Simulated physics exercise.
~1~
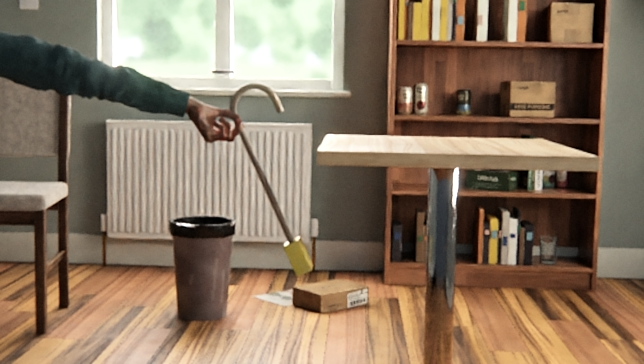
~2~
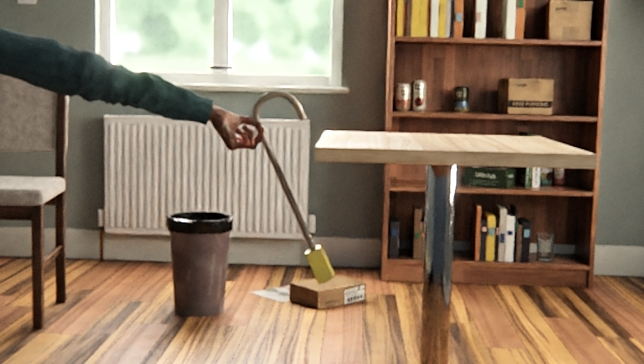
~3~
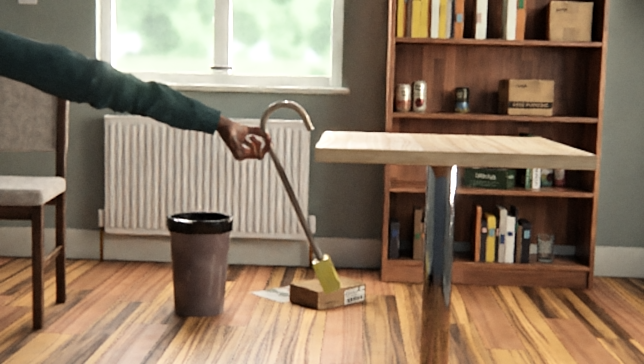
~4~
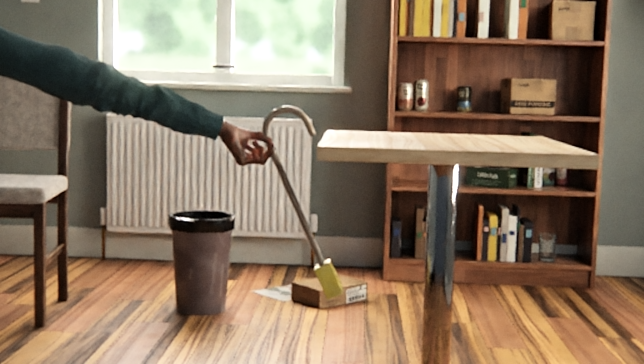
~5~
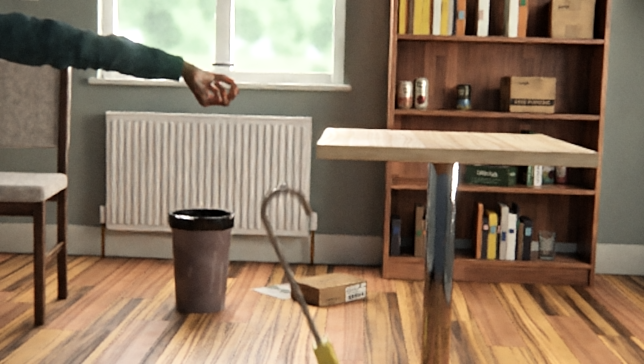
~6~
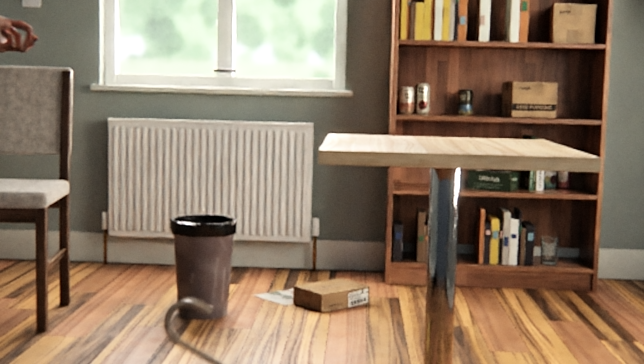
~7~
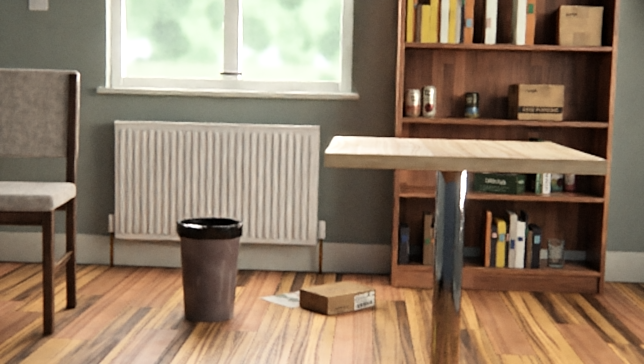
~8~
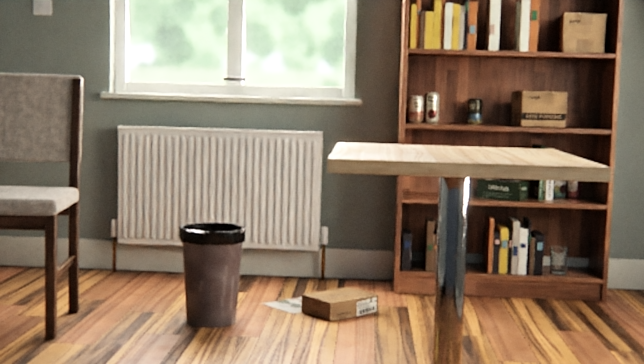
The yellow-ended brush with a hooked handle was lowered by a hand toward a small cardboard box beside the table, then, once the hand let go and drew back, it toppled toward the viewer and dropped down out of sight.
